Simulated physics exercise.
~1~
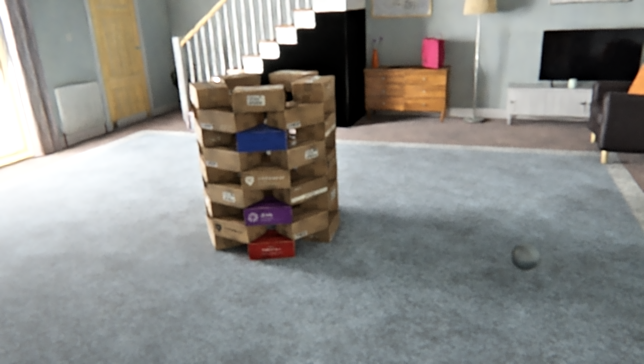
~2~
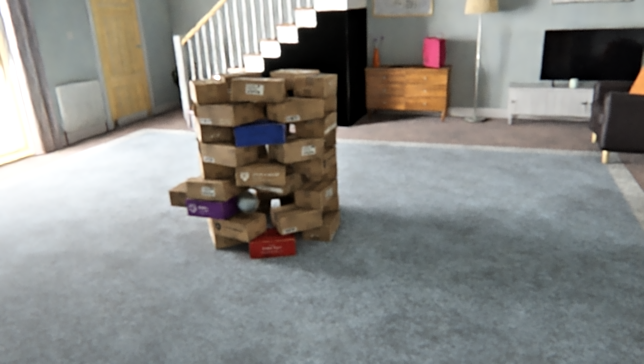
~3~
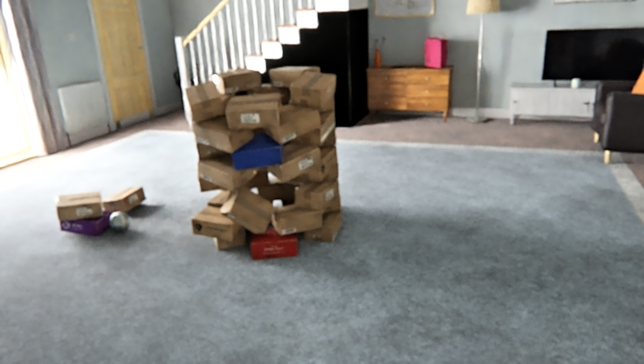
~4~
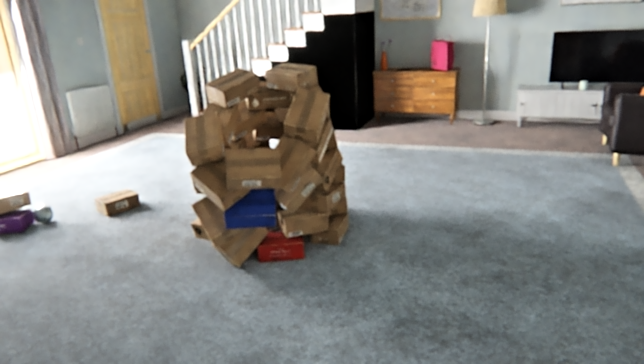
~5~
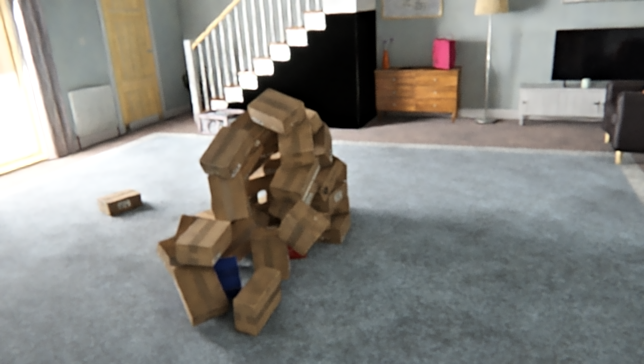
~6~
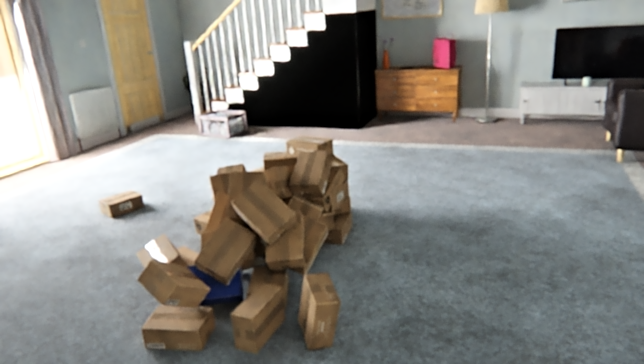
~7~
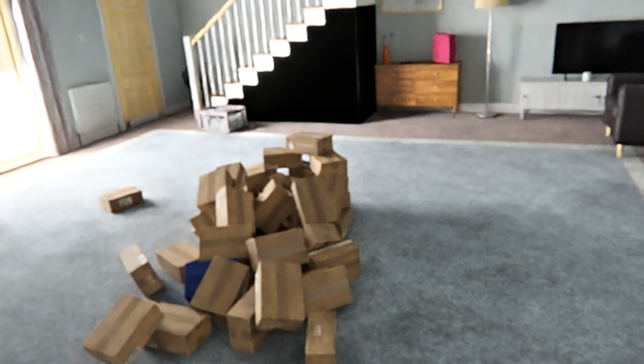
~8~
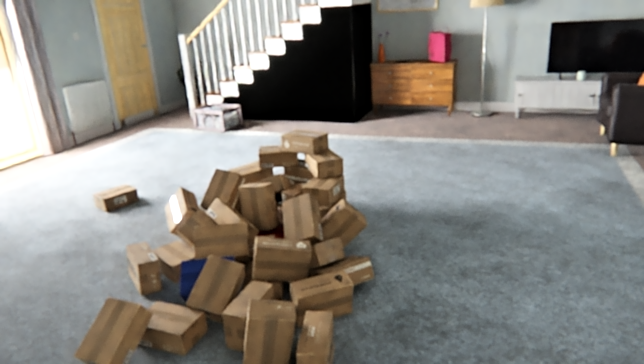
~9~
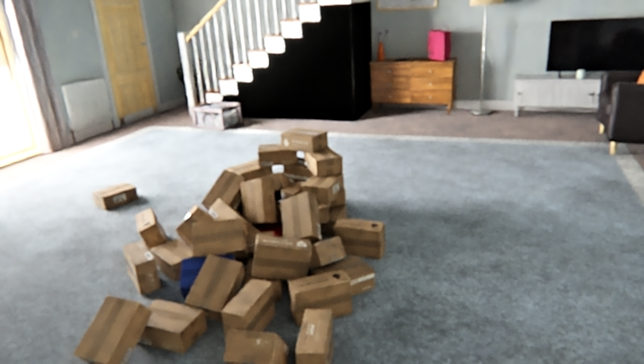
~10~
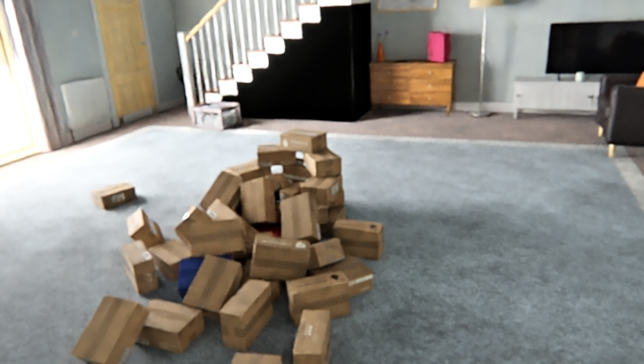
A grey ball shot in from the right and struck a hollow tower of cardboard boxes low down, knocking the purple one out to the left, and then the tower sagged, toppled forward and ended as a messy heap on the carpet.
